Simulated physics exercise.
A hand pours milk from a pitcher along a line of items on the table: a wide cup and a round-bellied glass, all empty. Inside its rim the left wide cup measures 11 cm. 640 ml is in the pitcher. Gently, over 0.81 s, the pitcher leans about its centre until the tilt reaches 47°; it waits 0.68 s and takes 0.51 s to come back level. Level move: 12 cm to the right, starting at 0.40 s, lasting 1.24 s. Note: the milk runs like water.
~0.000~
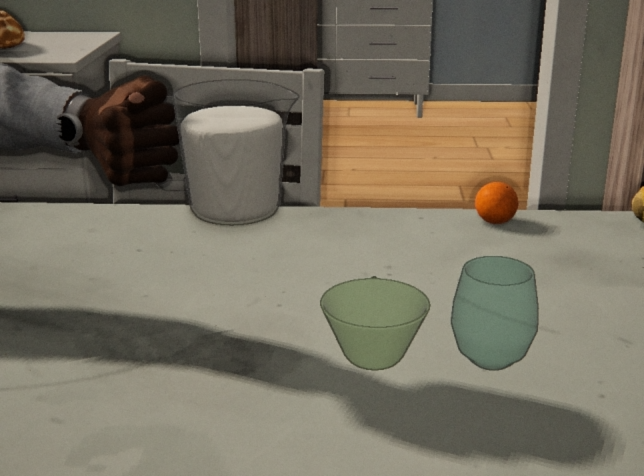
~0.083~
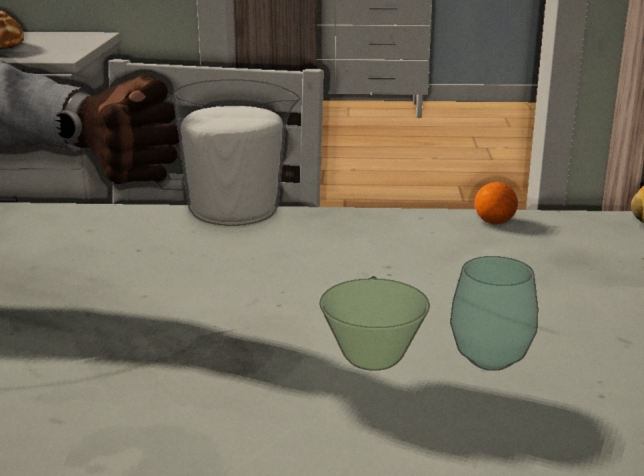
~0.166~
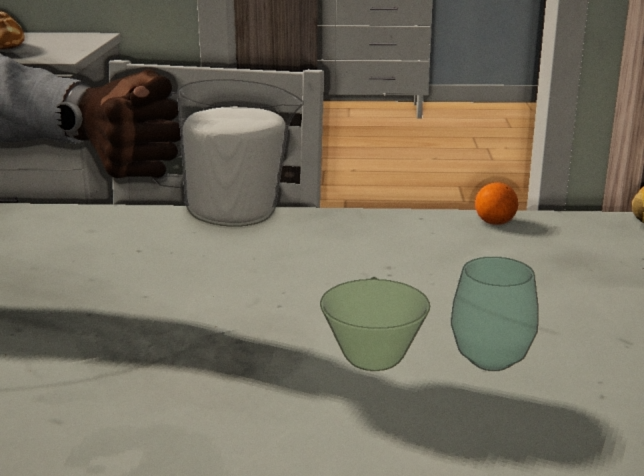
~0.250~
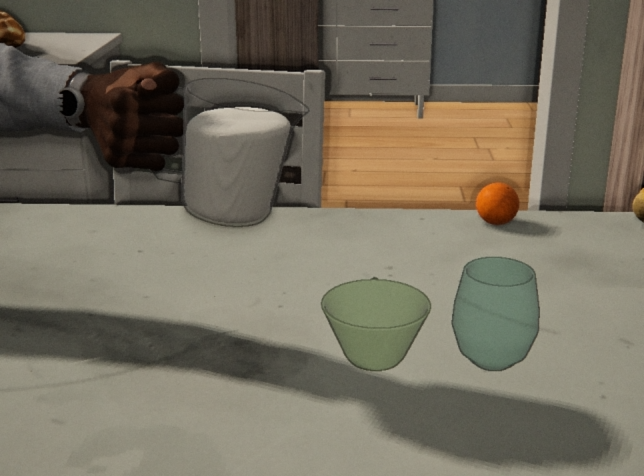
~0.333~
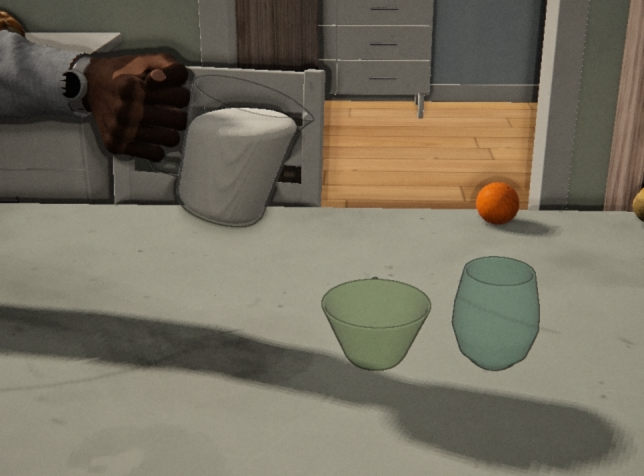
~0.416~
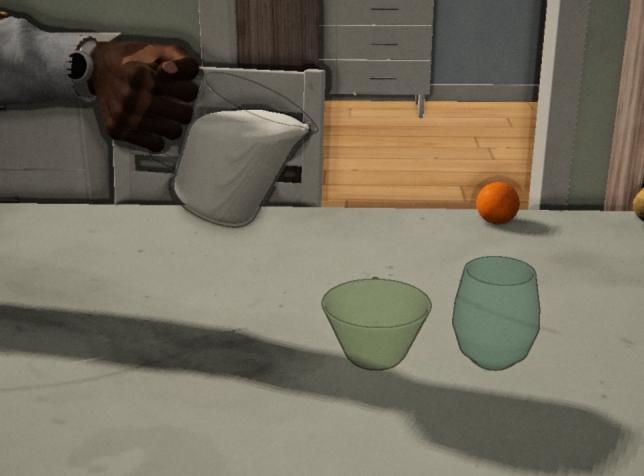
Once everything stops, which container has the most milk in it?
The right one.
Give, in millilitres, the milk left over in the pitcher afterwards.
It ends up holding near 440 ml.
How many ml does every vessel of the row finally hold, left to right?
Left: Roughly 30 ml; right: Roughly 60 ml.
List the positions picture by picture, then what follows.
In the first picture, tilt 0°; pouring edge (299, 95); surface from (183, 117) to (283, 118); the left wide cup's rim runs from (321, 303) to (429, 305); the right round-bellied glass's rim runs from (465, 272) to (532, 273).
In the second picture, tilt 1°; pouring edge (300, 97); surface from (183, 118) to (284, 119).
In the third picture, tilt 5°; pouring edge (303, 102); surface from (186, 117) to (286, 120).
In the fourth picture, tilt 10°; pouring edge (309, 109); surface from (189, 120) to (291, 121).
In the fifth picture, tilt 17°; pouring edge (314, 118); surface from (192, 121) to (298, 123).
In the sixth picture, tilt 25°; pouring edge (319, 129); surface from (192, 130) to (309, 125).
By 0.85 s the tilt is 47° and from the left they hold 20 ml, 0 ml, the pitcher 560 ml, and 0 ml is on the table.
By 1.16 s the tilt is 47° and from the left they hold 30 ml, 0 ml, the pitcher 495 ml, and 55 ml is on the table.
By 1.49 s the tilt is 47° and from the left they hold 30 ml, 30 ml, the pitcher 455 ml, and 100 ml is on the table.
By 1.85 s the tilt is 10° and from the left they hold 30 ml, 60 ml, the pitcher 440 ml, and 100 ml is on the table.
At rest from the left they hold 30 ml, 60 ml, the pitcher 440 ml, and 105 ml is on the table.
